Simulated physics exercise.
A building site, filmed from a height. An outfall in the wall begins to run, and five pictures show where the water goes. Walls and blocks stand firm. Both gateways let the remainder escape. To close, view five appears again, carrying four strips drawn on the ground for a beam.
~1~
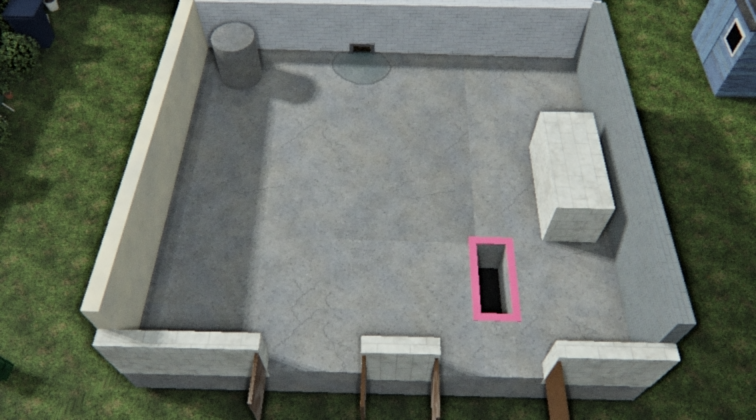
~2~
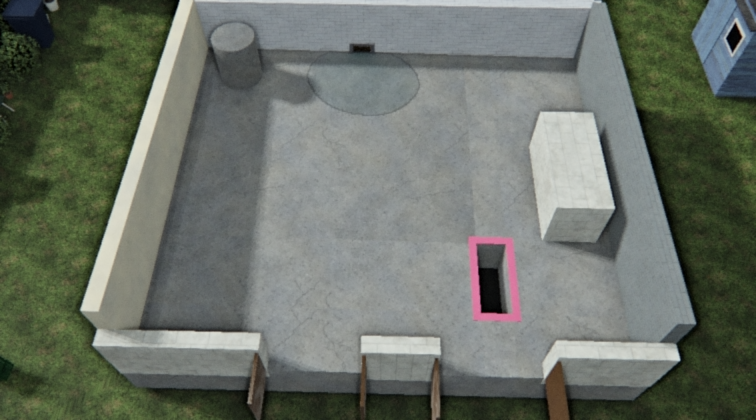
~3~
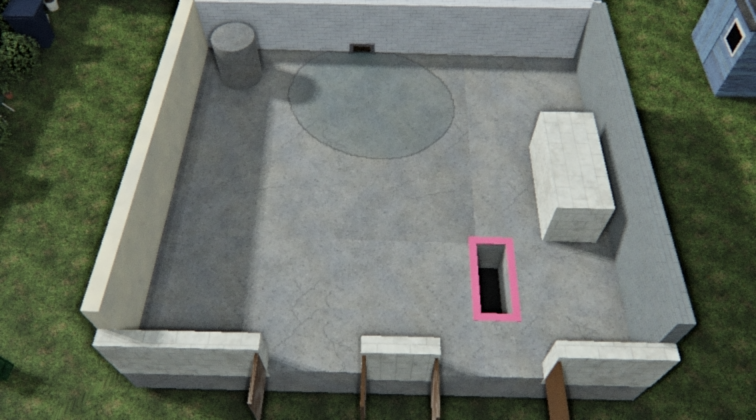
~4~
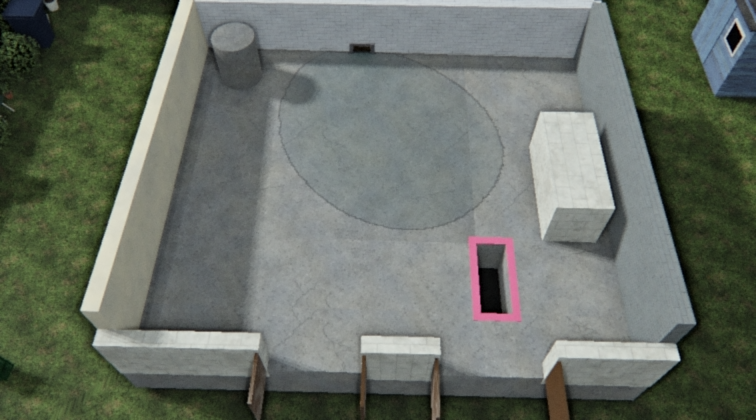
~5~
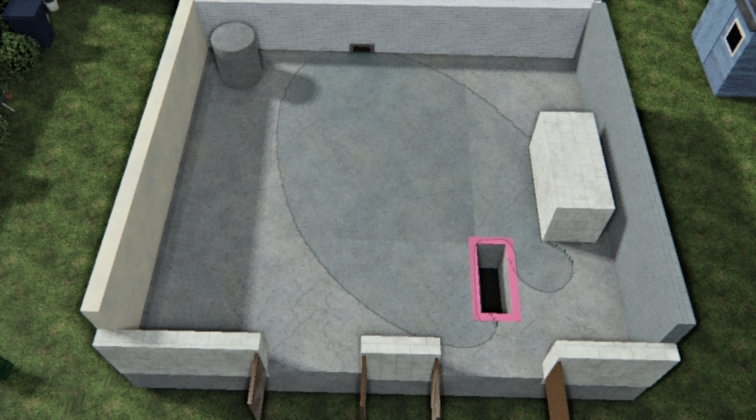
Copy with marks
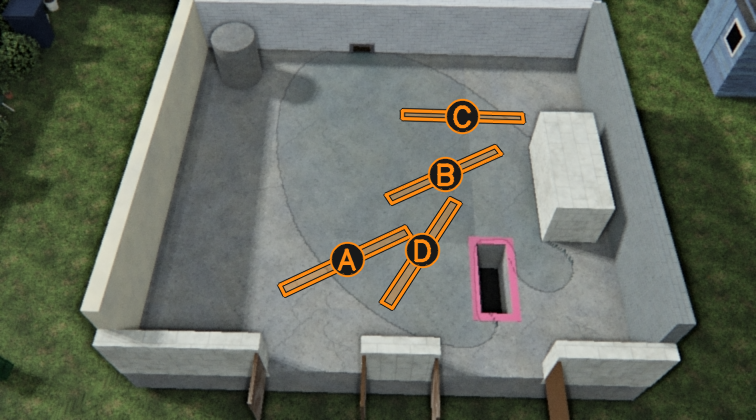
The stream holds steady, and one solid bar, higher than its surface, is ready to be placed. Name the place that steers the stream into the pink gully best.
Take A.
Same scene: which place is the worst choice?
That is place B.
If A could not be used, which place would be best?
C it is.
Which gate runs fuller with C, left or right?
More leaves on the right.
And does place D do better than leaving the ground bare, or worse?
Place D is worse.
In orange, A from (282, 290) to (407, 231); B from (388, 199) to (498, 150); C from (402, 114) to (522, 118); D from (386, 305) to (455, 201).
For place A, about 44 % of the stream goes into the pink gully, about 55 % out by the gates.
For place B, about 9 % of the stream goes into the pink gully, about 90 % out by the gates.
For place C, about 28 % of the stream goes into the pink gully, about 72 % out by the gates.
For place D, about 13 % of the stream goes into the pink gully, about 87 % out by the gates.
